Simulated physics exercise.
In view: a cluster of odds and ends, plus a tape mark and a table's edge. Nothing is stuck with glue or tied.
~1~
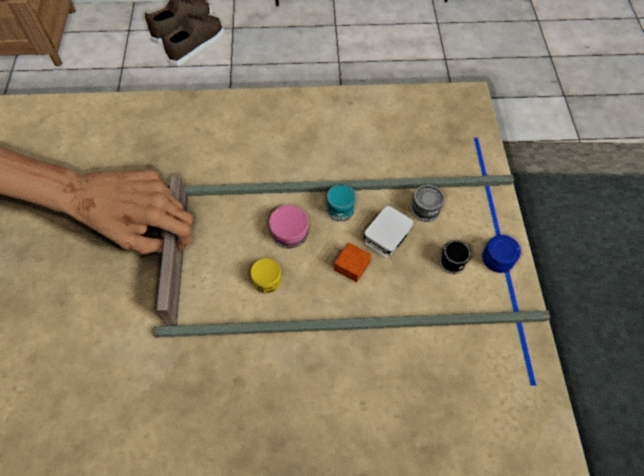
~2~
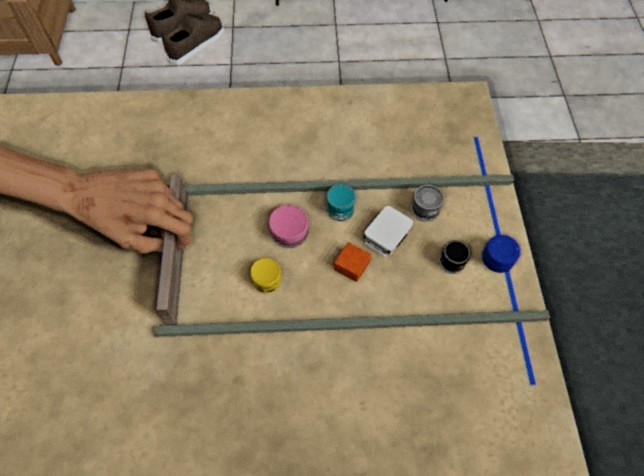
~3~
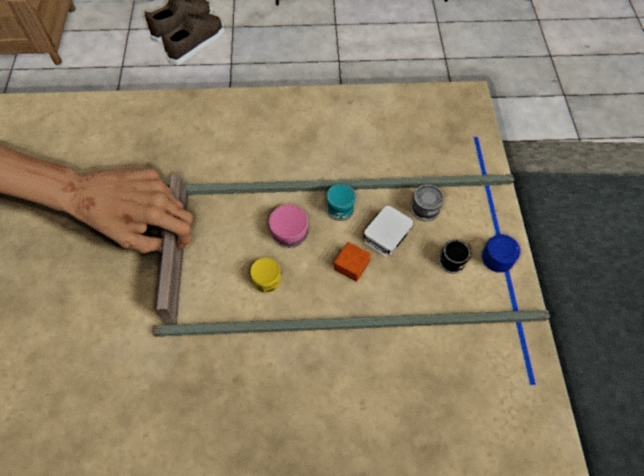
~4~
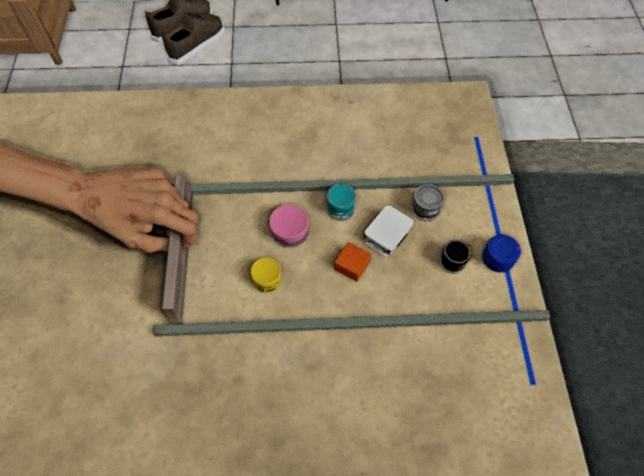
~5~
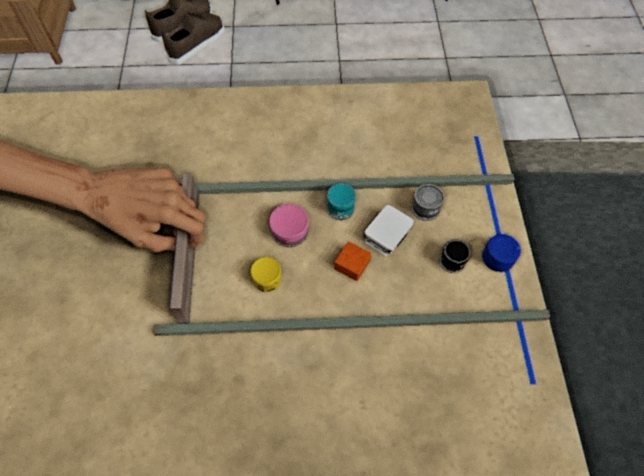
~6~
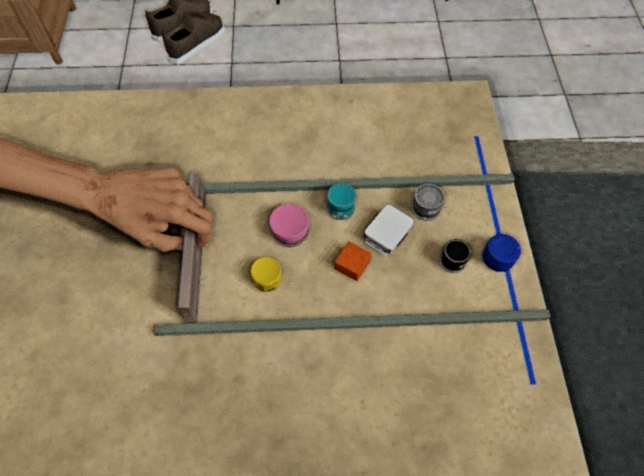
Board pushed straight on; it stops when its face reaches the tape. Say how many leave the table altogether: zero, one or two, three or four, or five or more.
From what I see, the table loses three or four of them.
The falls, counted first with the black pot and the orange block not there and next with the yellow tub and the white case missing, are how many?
Result, first then second: 3, 3.
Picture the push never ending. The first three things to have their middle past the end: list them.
In order: The blue lid, the white case and the grey tin.
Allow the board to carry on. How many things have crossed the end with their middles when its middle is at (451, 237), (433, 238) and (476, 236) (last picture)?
0; 0; 1.
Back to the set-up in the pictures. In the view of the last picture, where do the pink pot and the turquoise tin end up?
Okay, so first (518, 218), and next (507, 189).
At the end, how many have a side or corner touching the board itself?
It's touching 4 at the end.
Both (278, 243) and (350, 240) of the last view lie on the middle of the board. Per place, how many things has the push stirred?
By the first moment it's 2, by the second it's 5.
Early on, none off yet; blue lid at rest near (501, 253); black pot at rest near (455, 256); grey tin at rest near (428, 203).
A while later, none off yet; blue lid at rest near (501, 253); black pot at rest near (455, 256); grey tin moving near (430, 200).
Further along, none off yet; blue lid travelled about its own width near (529, 261); black pot travelled well along near (502, 270); grey tin travelled well along near (490, 198).
Finally, the number that fall off is three or four; lost, white case, grey tin, black pot and blue lid.
